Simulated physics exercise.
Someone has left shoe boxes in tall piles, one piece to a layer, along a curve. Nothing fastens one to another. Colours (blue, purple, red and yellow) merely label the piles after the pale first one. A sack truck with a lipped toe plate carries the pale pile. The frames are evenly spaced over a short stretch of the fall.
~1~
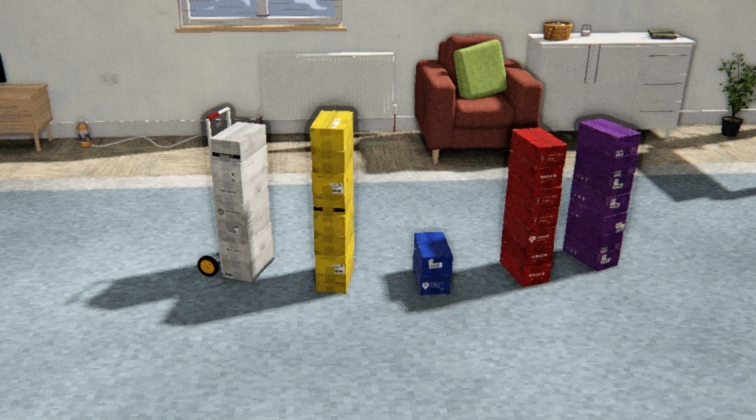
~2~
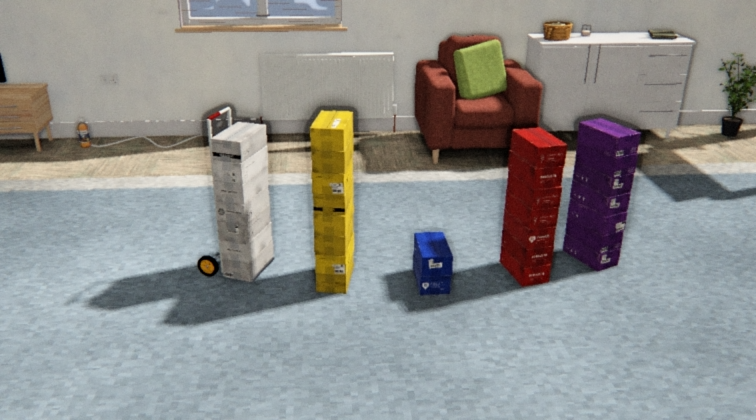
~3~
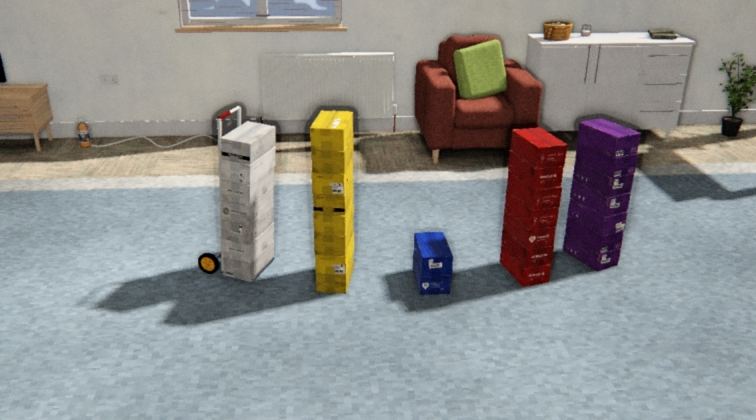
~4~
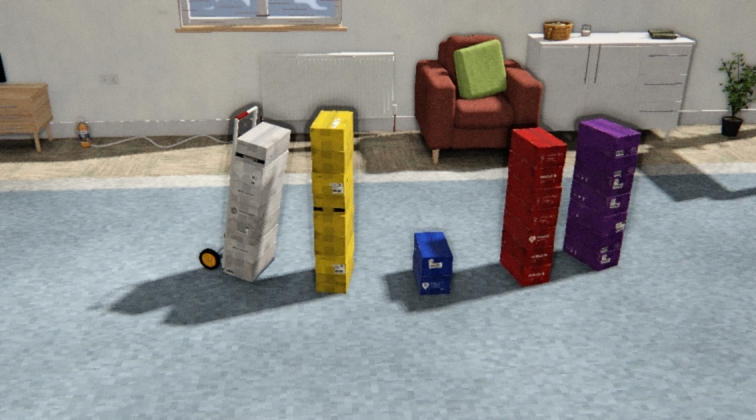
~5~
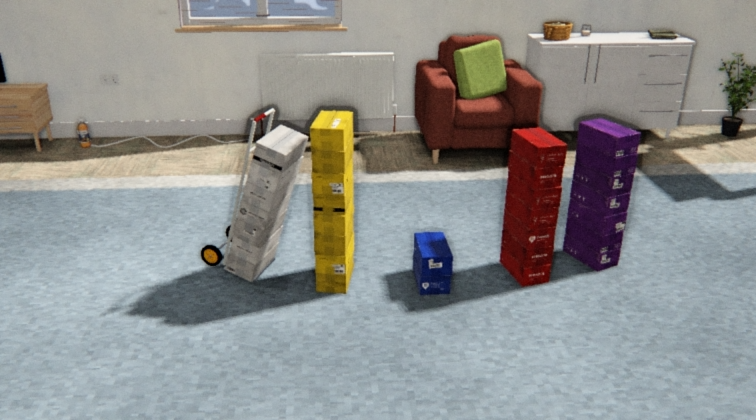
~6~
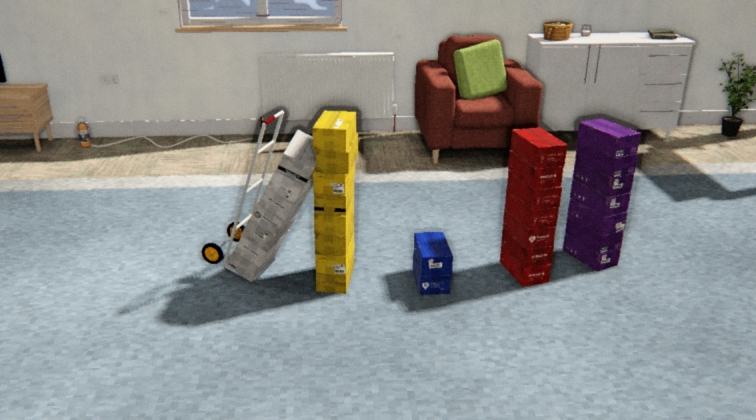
In a living room, a hand truck holding a pale stack of boxes stood still at first, then tilted gradually to the right until the stack leaned against the yellow one, nudging it slightly.
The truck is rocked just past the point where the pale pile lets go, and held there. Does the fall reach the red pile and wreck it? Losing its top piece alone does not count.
In the end the red column survives.
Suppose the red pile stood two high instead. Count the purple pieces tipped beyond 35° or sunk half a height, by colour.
Pile by pile, purple 0.
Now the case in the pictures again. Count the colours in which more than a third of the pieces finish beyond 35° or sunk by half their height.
1 of them.
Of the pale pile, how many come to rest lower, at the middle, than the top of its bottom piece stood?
4 of them.
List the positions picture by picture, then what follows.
In the first picture (places mark the middle of the side facing us), truck frame (211, 152) level; top red box (552, 157); top blue box (433, 244); the rest undisturbed.
The second picture shows truck frame (212, 152) level; top red box (552, 157).
The third picture shows truck frame (220, 151) rocked barely, top of the pale pile leaning barely; top red box (552, 157); the rest undisturbed.
The fourth picture shows truck frame (234, 151) rocked a little, top of the pale pile leaning a little; top red box (552, 157); the rest undisturbed.
The fifth picture shows truck frame (248, 152) rocked clearly, top of the pale pile leaning clearly; top red box (552, 157); the rest undisturbed.
The sixth picture shows truck frame (256, 154) rocked clearly, top of the pale pile leaning clearly; top red box (552, 157); top yellow box (329, 140) shifted a little; 2 disturbed, none down.
Soon after the last picture, 7 of the pale pile down; none of the 7 red boxes down (0 of 24 in all colours); top red box unmoved; top yellow box leaning a little.
A little later, 7 of the pale pile down; none of the 7 red boxes down (0 of 24 in all colours); top red box unmoved; top yellow box leaning clearly, half its height lower.
Later still, 7 of the pale pile down; none of the 7 red boxes down (8 of 24 in all colours); top red box unmoved; top yellow box leaning steeply, some three heights lower.
After that, 7 of the pale pile down; none of the 7 red boxes down (8 of 24 in all colours); top red box unmoved; top yellow box upside down.
At rest, 7 of the pale pile down; none of the 7 red boxes down (8 of 24 in all colours); top red box shifted a little; top yellow box upside down. As the last picture would show them, middles, top red box near (540, 147), top yellow box near (624, 326).
